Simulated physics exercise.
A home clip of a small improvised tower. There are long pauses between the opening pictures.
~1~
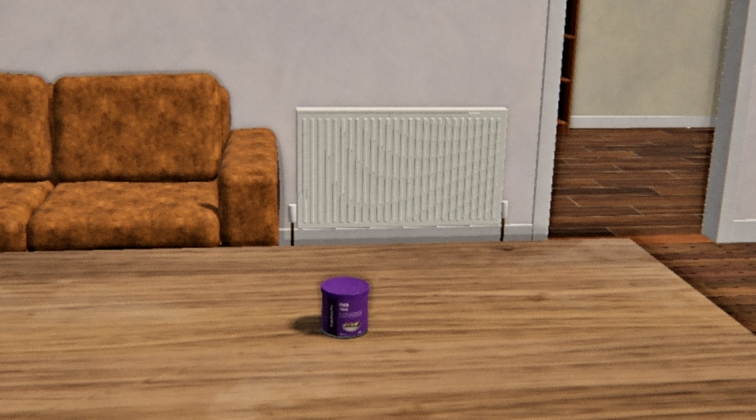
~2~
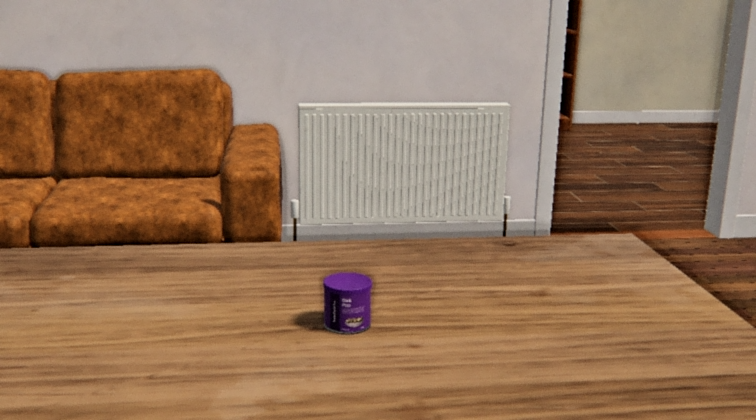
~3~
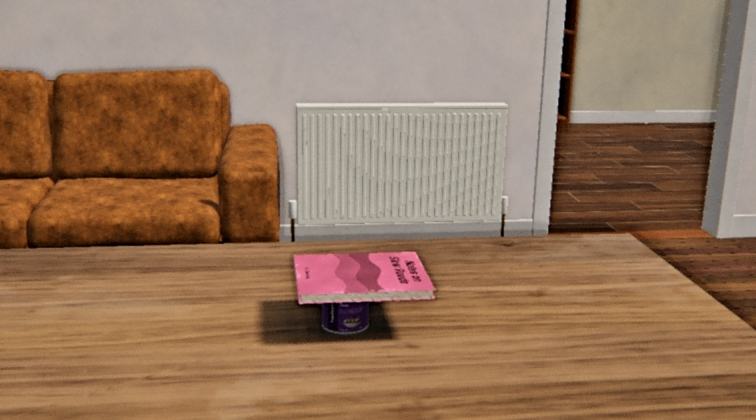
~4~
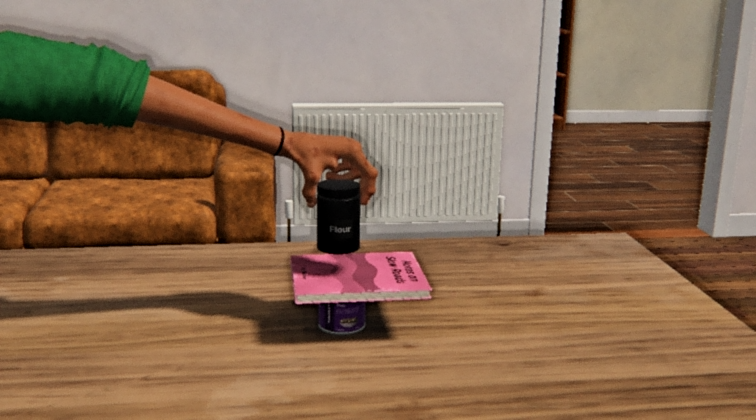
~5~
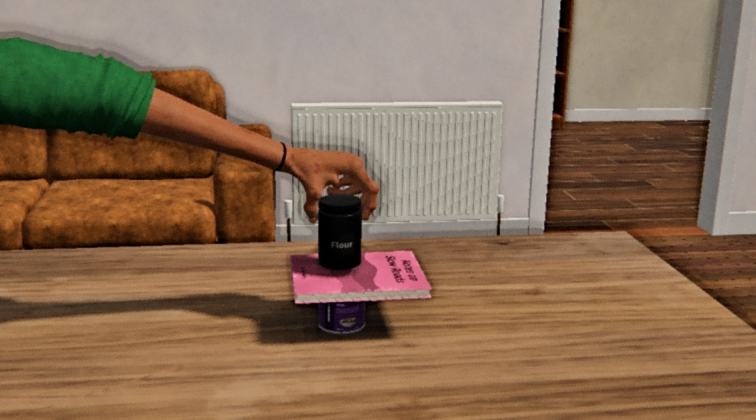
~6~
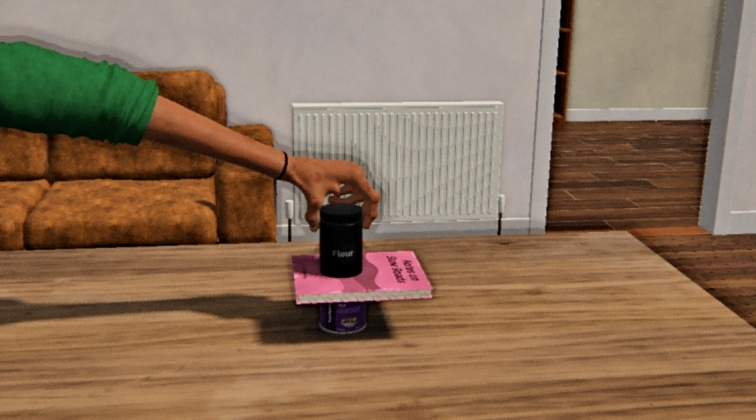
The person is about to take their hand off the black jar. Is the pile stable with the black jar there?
Outcome: The stack keeps its balance.
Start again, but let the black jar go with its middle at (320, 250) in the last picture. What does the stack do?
Then it stays up.
Then, 0.40 s later than the last frame, all is still.
Then, 1.20 s later than the last frame, black jar resting near (341, 241).
When it is over, all 3 as before. End places, in pixels of the last picture, black jar near (341, 241). The stack holds.
